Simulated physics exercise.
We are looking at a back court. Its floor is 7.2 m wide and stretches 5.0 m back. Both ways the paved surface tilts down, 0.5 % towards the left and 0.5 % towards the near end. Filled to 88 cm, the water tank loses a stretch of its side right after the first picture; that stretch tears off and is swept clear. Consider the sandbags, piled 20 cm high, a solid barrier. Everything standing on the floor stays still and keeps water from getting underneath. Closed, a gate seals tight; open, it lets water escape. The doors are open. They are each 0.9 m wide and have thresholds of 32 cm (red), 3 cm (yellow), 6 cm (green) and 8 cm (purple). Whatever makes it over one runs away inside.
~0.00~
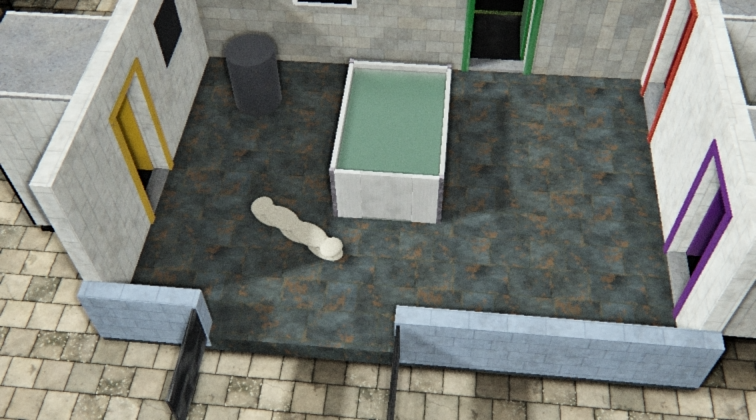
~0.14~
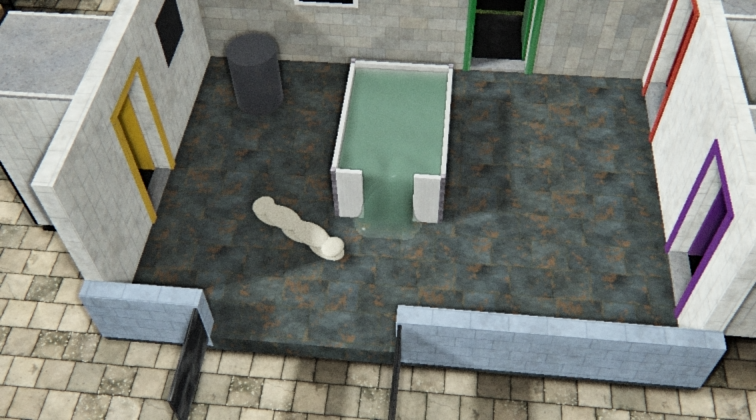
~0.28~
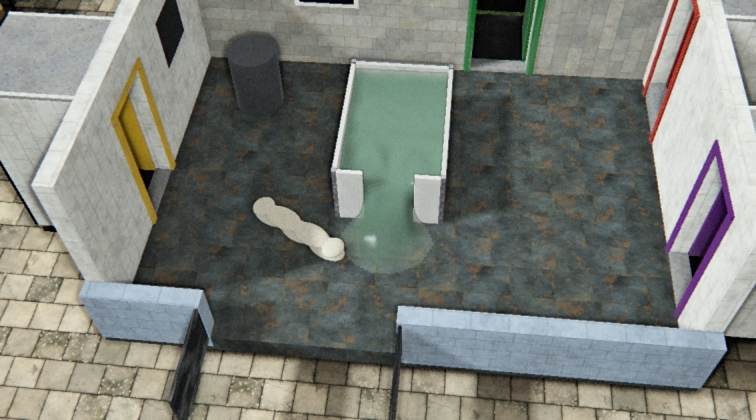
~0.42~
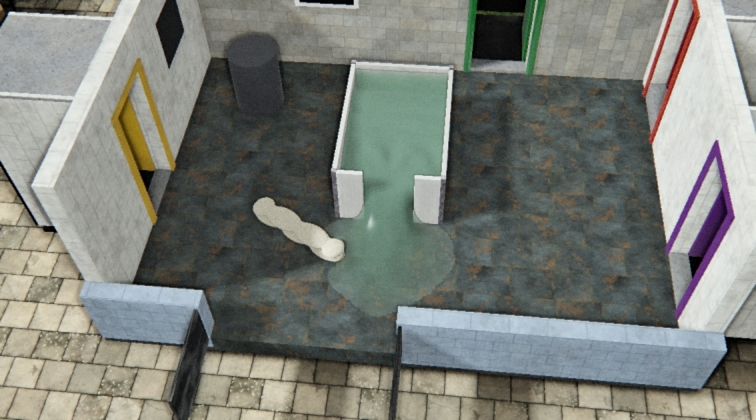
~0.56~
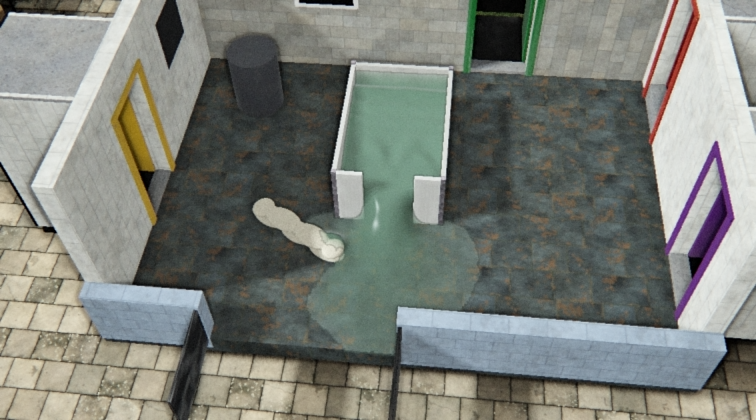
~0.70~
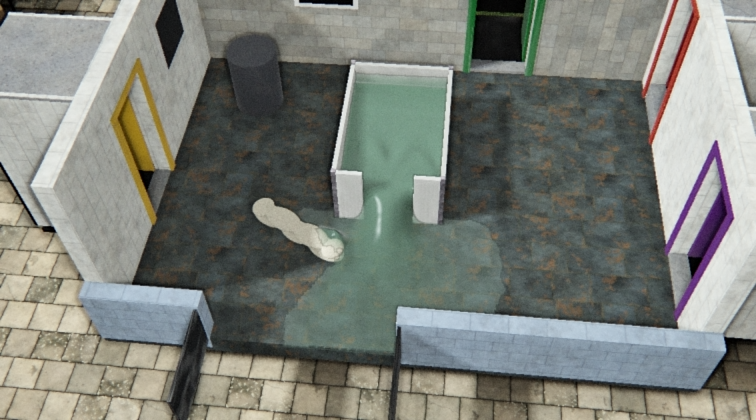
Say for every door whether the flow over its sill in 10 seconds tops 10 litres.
Result: Red door - falls short; yellow door - falls short; green door - falls short; purple door - tops it.
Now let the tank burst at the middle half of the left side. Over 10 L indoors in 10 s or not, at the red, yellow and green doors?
Then red does not exceed it, yellow exceeds it, green does not exceed it.
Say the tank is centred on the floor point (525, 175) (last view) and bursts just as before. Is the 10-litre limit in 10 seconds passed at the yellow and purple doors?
Relative to the limit, yellow is beyond it and purple is beyond it.
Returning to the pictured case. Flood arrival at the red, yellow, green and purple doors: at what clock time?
Times: Red 3.6 seconds, yellow 5.0 seconds, green 5.5 seconds, purple 2.0 seconds.
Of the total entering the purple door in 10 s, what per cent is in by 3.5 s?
That works out near 55%.
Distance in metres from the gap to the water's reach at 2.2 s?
That works out near 4.2 m.
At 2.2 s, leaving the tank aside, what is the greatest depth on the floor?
It tops out at some 34 cm.
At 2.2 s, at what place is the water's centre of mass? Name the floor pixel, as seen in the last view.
Roughly (411, 199).
After 1.4 s water covers 20 % of the floor and is deepest (48 cm) near (382, 222); red door not reached, yellow door not reached, green door not reached, purple door not reached.
After 2.2 s water covers 25 % of the floor and is deepest (34 cm) near (382, 222); red door not reached, yellow door not reached, green door not reached, purple door 10 cm at the sill, 0 L in.
After 3.5 s water covers 35 % of the floor and is deepest (27 cm) near (382, 222); red door not reached, yellow door not reached, green door not reached, purple door 14 cm at the sill, 27 L in.
After 6.0 s water covers 55 % of the floor and is deepest (17 cm) near (382, 222); red door 2 cm at the sill, 0 L in, yellow door 1 cm at the sill, 0 L in, green door 4 cm at the sill, 0 L in, purple door 9 cm at the sill, 48 L in.
After 10.0 s water covers 75 % of the floor and is deepest (9 cm) near (382, 222); red door 4 cm at the sill, 0 L in, yellow door 2 cm at the sill, 0 L in, green door 4 cm at the sill, 0 L in, purple door 4 cm at the sill, 49 L in.
